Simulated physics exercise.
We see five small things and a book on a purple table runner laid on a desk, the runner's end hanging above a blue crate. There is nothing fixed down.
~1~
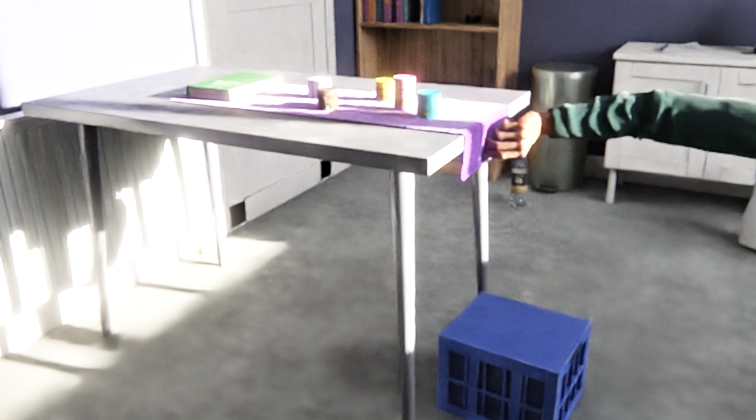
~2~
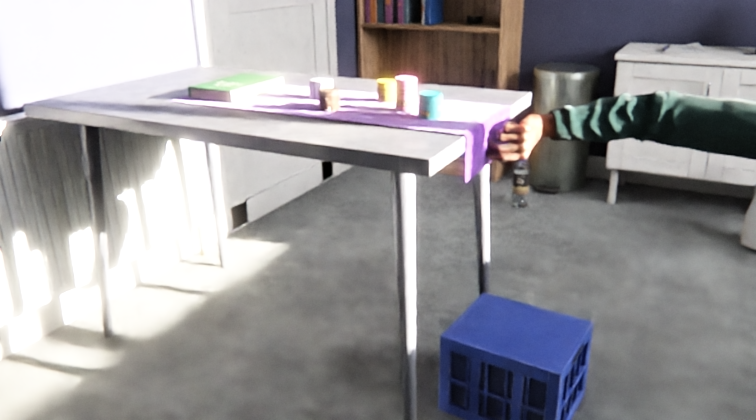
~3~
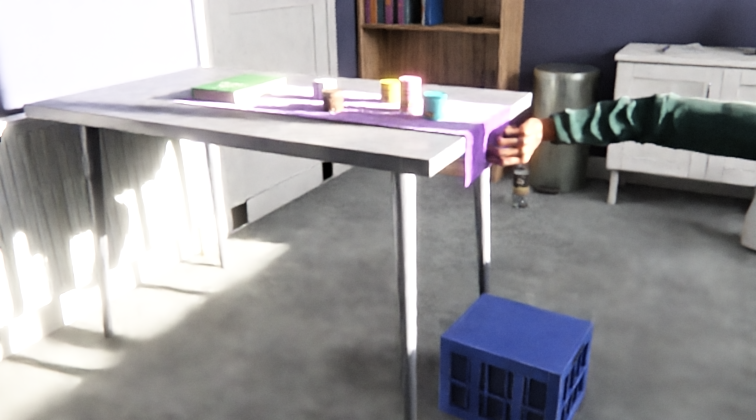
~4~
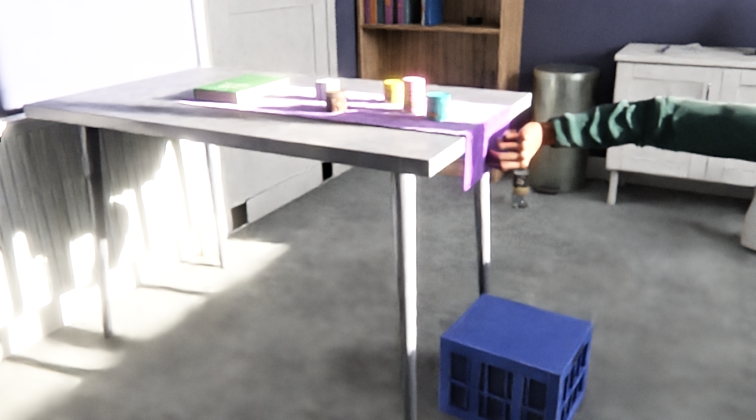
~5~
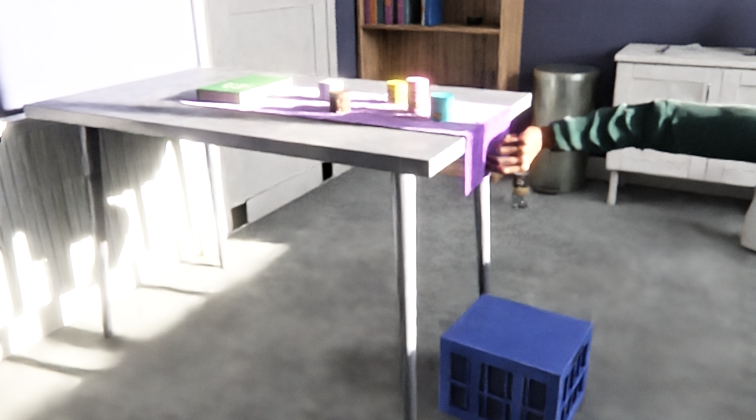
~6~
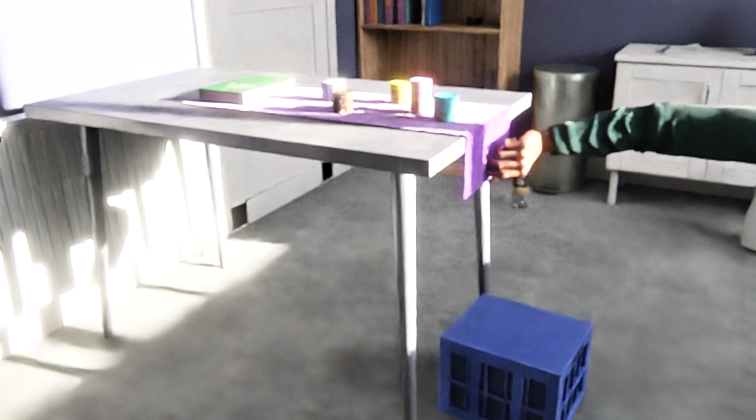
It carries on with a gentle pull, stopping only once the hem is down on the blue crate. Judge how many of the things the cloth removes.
Four end up below.
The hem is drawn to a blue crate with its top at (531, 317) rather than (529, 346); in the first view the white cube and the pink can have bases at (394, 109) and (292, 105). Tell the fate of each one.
Observed: White cube departs; pink can remains seated.
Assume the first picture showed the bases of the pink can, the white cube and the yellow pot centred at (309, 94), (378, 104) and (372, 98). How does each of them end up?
Pink can: Still up. White cube: Off. Yellow pot: Off.
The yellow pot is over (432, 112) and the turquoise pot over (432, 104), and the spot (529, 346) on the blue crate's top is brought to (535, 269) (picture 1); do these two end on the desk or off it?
So the yellow pot leaves, and the turquoise pot leaves.
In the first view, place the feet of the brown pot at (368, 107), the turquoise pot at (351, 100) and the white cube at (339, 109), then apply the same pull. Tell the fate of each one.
The brown pot is off the top, the turquoise pot is off the top, the white cube is off the top.
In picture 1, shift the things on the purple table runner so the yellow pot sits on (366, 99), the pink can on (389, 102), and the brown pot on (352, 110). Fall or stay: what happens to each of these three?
Yellow pot: Lost. Pink can: Lost. Brown pot: Lost.
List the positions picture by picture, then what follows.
The first picture shows hem (462, 181); turquoise pot (429, 92); pink can (404, 77); yellow pot (386, 80); brown pot (327, 88); white cube (319, 79); top of the crate (529, 346).
The second picture shows hem (465, 183); turquoise pot (431, 93).
The third picture shows hem (465, 187); pink can (410, 78).
The fourth picture shows hem (463, 191); yellow pot (394, 82); top of the crate (531, 347).
The fifth picture shows hem (465, 196); brown pot (339, 91).
The sixth picture shows hem (464, 200); turquoise pot (446, 95); pink can (421, 80); yellow pot (401, 82); brown pot (342, 91); white cube (333, 81).
Soon after, hem near (487, 278); turquoise pot and pink can gone.
After that, hem on the crate; turquoise pot, pink can, yellow pot and brown pot gone.
In the end, hem on the crate; turquoise pot, pink can, yellow pot and brown pot gone. The count of fallen things is four.
